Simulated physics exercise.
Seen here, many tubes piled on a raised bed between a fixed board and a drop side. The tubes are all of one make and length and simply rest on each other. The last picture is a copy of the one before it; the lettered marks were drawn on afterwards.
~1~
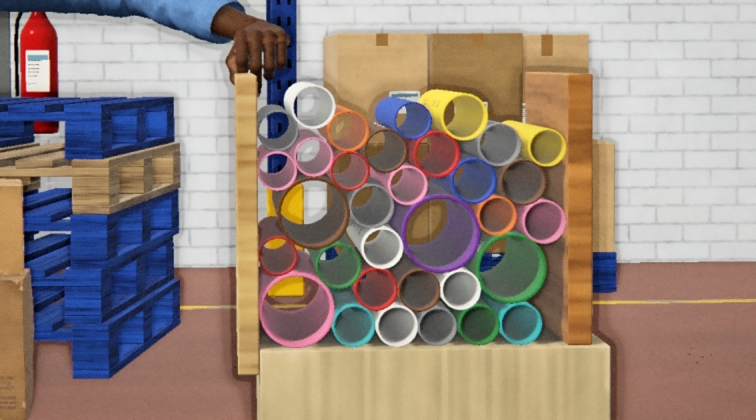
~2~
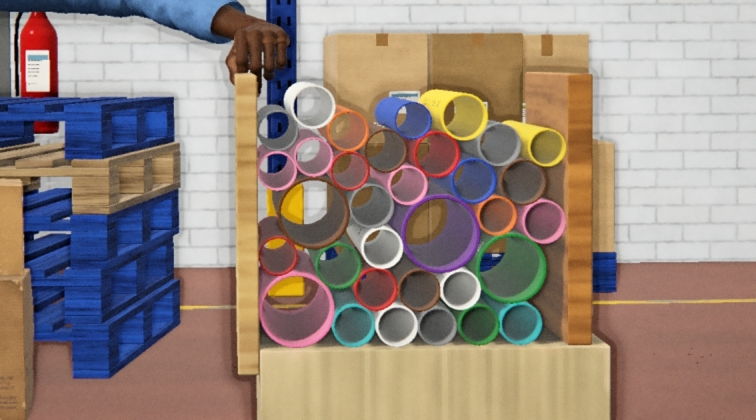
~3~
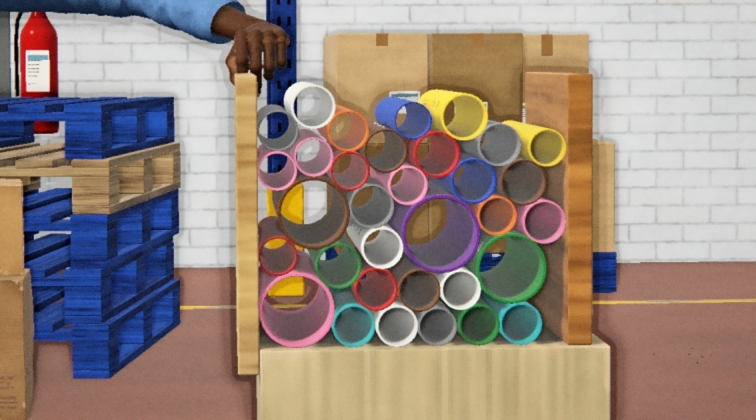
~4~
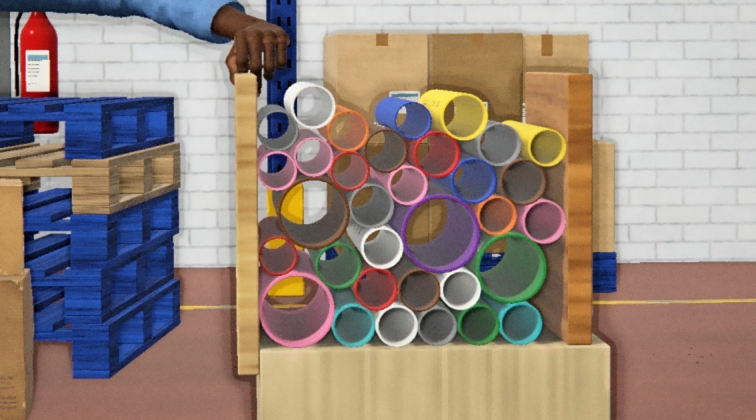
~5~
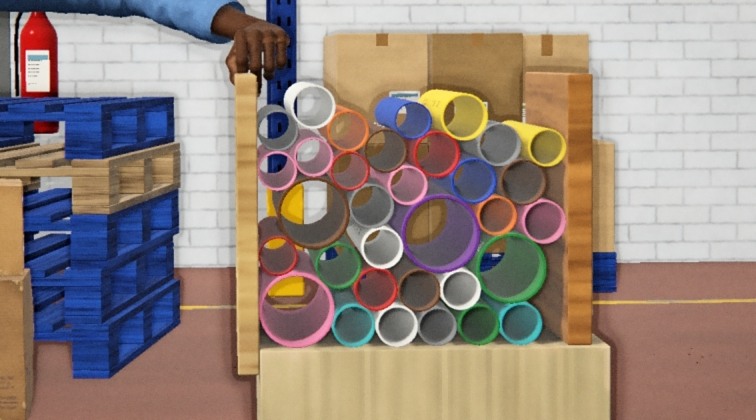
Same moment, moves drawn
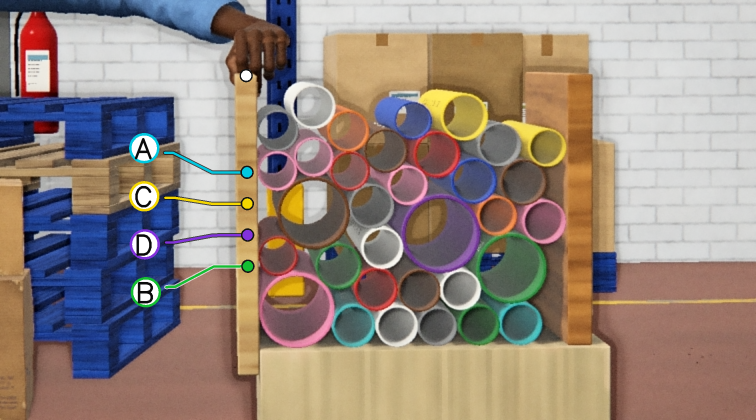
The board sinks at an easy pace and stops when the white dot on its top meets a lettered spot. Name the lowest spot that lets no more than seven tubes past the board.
At most to B.
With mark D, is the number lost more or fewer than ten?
Fewer than ten.
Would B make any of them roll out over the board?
Yes, at B.
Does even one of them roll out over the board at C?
At C: Yes.
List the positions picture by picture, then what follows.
In the first picture, an orange tube (497, 216); a brown tube (523, 182); a brown tube (386, 151).
In the second picture, a brown tube (386, 151); a yellow tube (464, 117).
In the third picture, side board (246, 212); a pink tube (297, 311).
In the fourth picture, a turquoise tube (521, 324); a green tube (339, 266).
In the fifth picture, an orange tube (497, 216); a brown tube (523, 182); a brown tube (386, 151).
On the marked copy, A at (247, 172); B at (248, 267); C at (247, 203); D at (248, 235); the white dot at (246, 76).
With B. Early on, top of the board (257, 160).
Further on, top of the board (258, 255).
At the end, top of the board (258, 266), five out over the board.
As for the rest, A two out over the board; C two out over the board; D about four out over the board.
